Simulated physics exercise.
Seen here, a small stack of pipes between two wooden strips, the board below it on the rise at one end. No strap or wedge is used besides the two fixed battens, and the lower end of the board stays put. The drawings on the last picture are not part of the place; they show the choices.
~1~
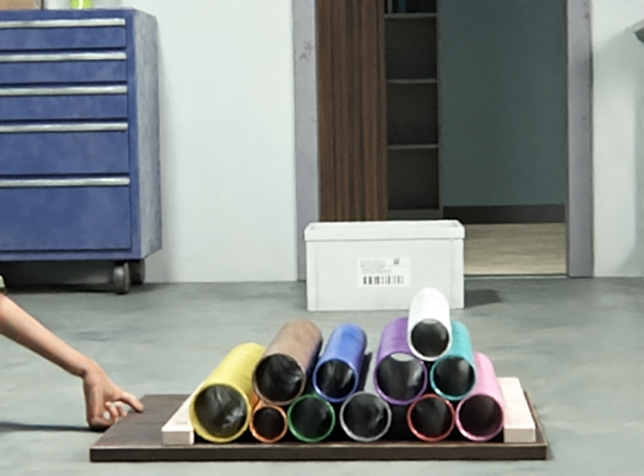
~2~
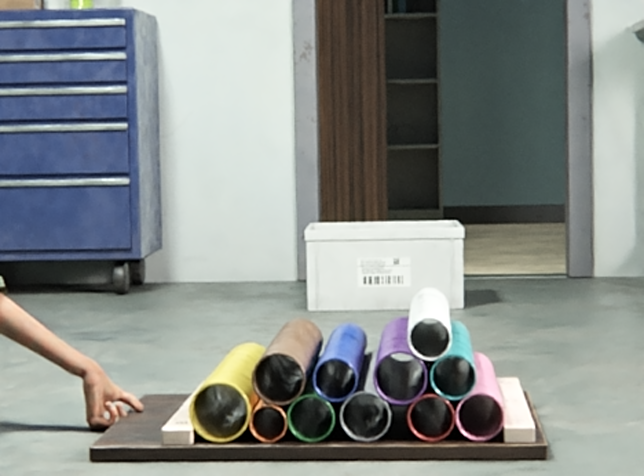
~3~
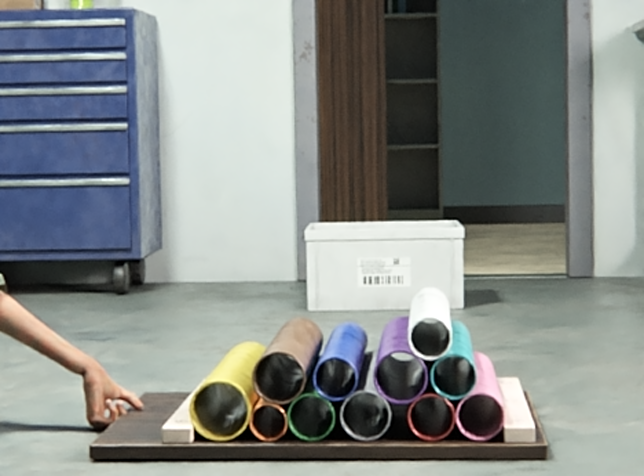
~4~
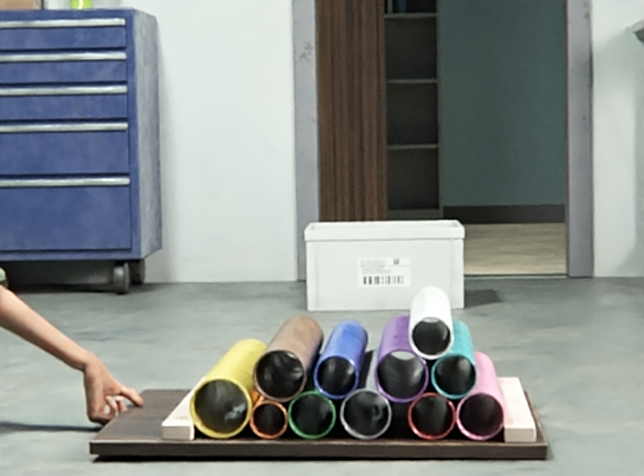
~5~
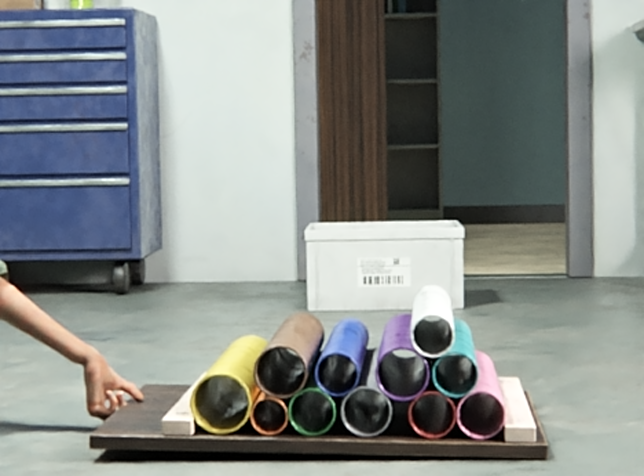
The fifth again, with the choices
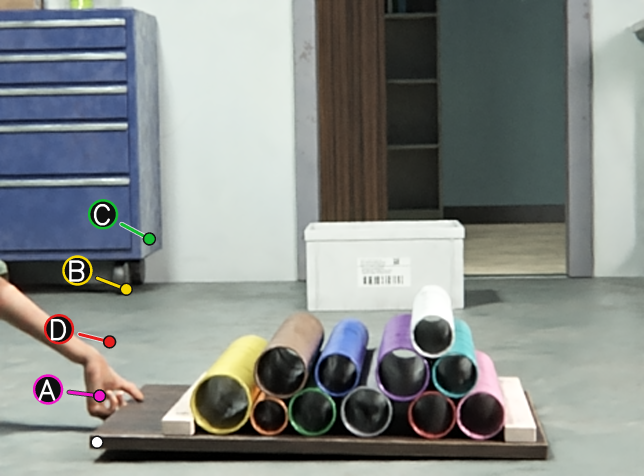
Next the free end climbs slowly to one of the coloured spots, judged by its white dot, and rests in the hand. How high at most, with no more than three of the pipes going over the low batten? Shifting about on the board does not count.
It can be raised to C.
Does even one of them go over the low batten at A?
No, at A.
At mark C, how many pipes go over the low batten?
With C, three.
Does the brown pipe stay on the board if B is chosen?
Yes, with B.
On the marked copy, A at (100, 396); B at (126, 289); C at (150, 239); D at (110, 342); the white dot at (97, 442).
Following C. Soon after the start, board at 17°.
Later, board at 29°.
In the end, board at 29°, three over the low batten (purple, turquoise, white).
As for the rest, A none over the low batten; B two over the low batten (turquoise, white); D none over the low batten.
